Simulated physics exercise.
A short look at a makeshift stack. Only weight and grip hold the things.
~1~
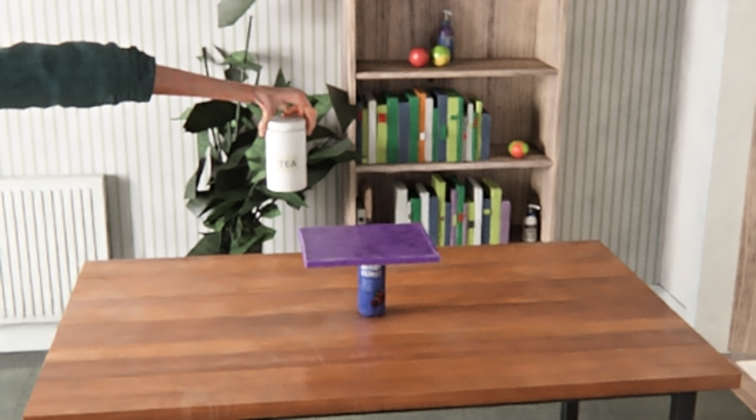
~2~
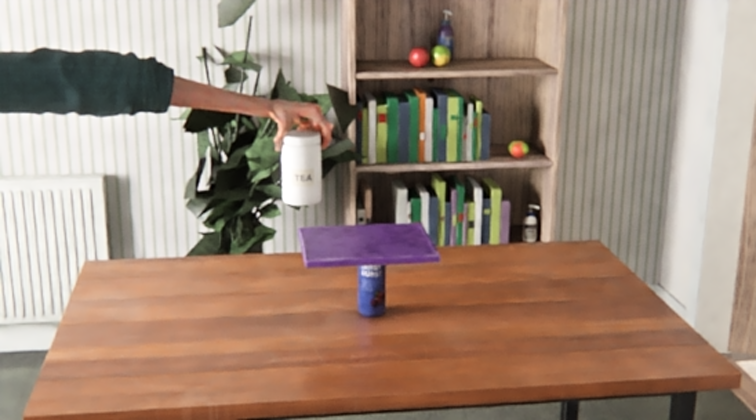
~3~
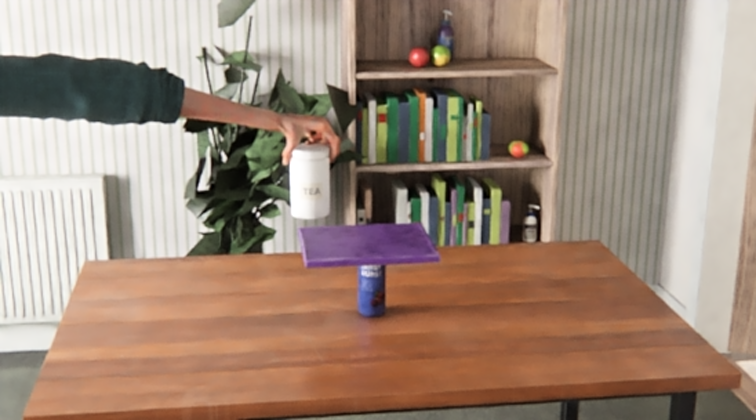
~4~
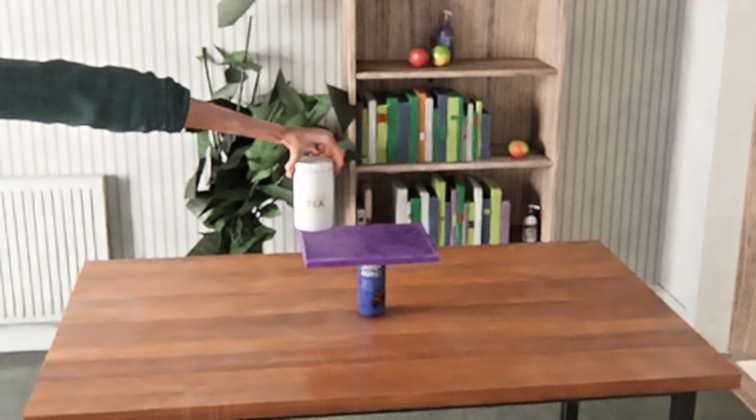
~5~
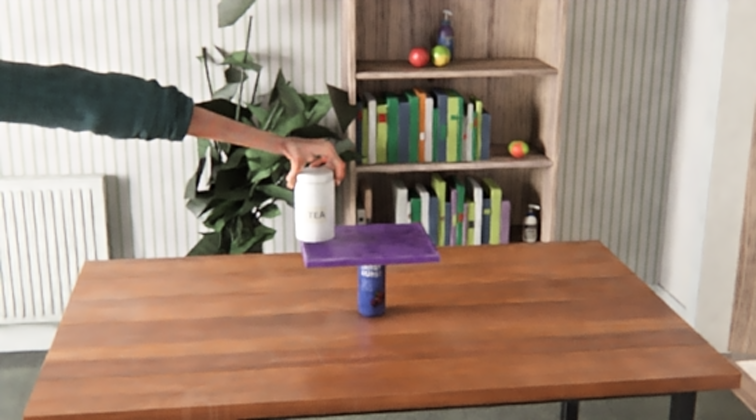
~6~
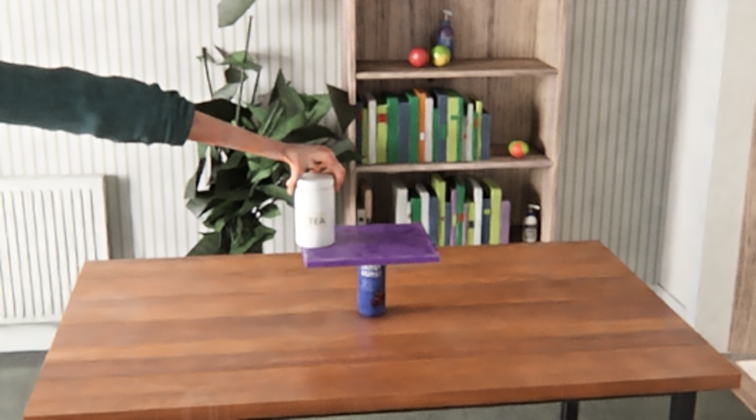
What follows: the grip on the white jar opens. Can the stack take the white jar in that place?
Here the stack comes apart.
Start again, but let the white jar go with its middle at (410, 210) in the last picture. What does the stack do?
Then it gives way.
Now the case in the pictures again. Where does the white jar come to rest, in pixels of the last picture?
At about (253, 302).
Then, 0.40 s on from there, white jar now fallen; purple lid turned 67° from how it was put.
Then, 0.70 s on from there, purple lid now fallen; blue can turned 31° from how it was put.
In the end, fallen, blue can, purple lid and white jar. At the end, from the last picture's camera, white jar near (253, 302). The stack gives way.
